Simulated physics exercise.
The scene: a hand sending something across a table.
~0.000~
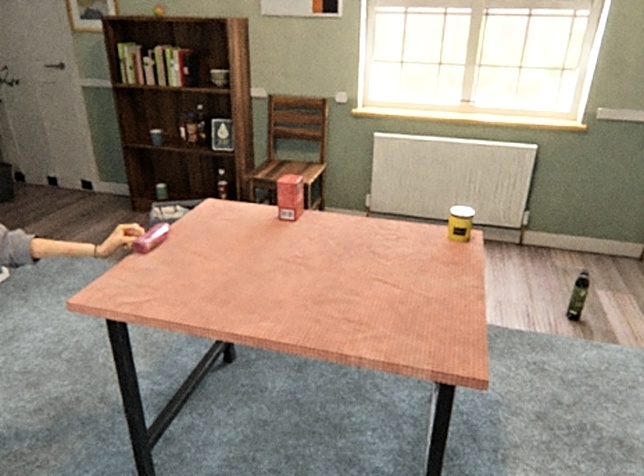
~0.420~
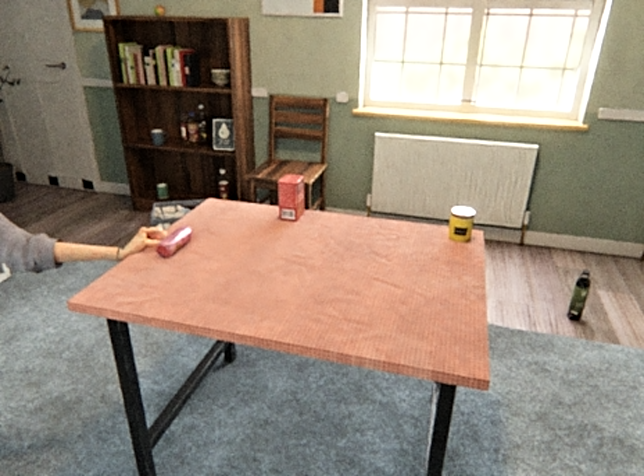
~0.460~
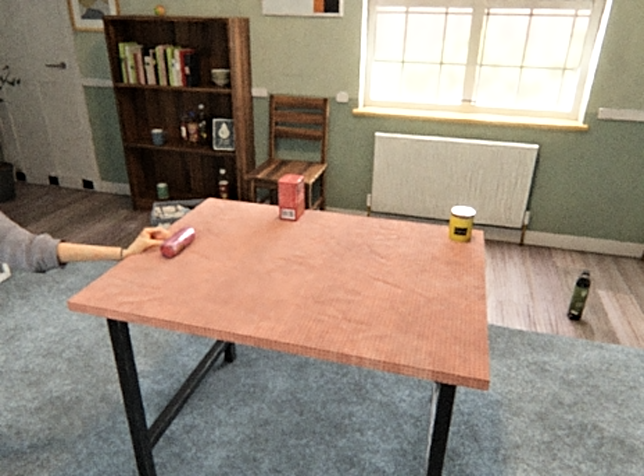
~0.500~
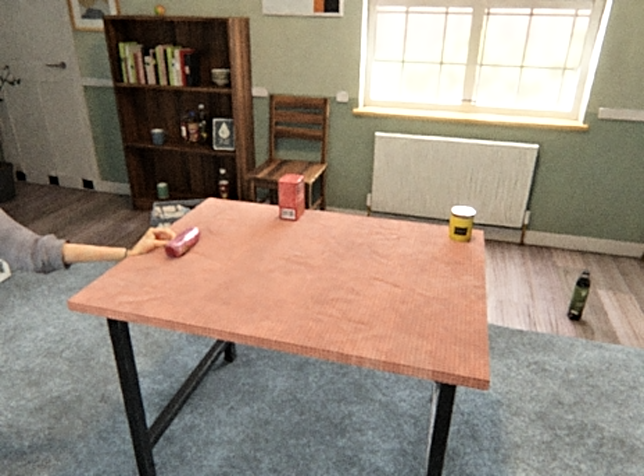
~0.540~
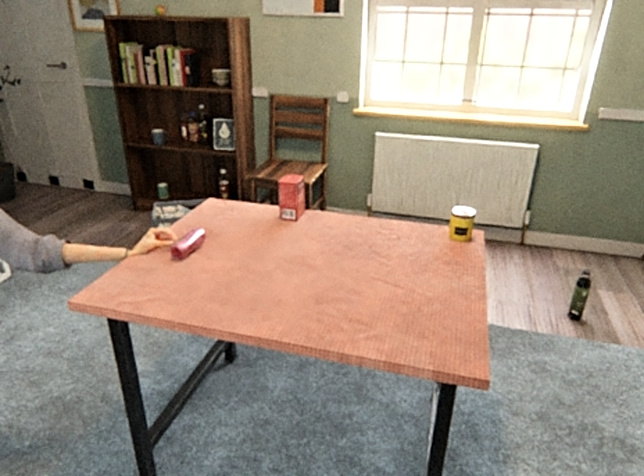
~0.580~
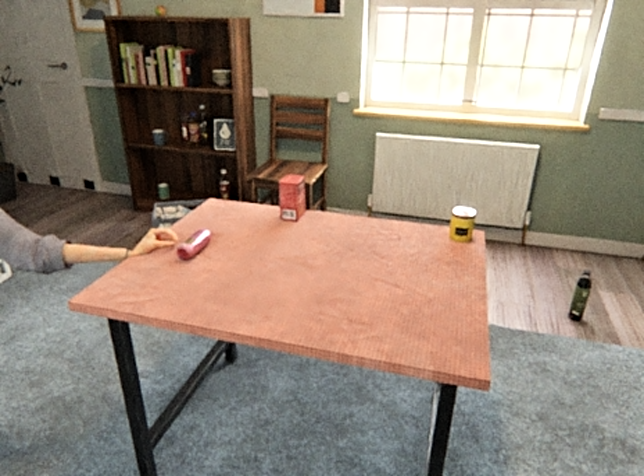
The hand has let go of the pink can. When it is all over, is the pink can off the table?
The pink can remains on top.
By 0.78 s, pink can moved well along near (219, 248).
By 1.18 s, pink can moved well along near (261, 254).
By 1.68 s, pink can moved well along near (295, 259).
When it is over (3.0 s), moved from the start, pink can. End places, in pixels of the last picture, pink can near (309, 261).
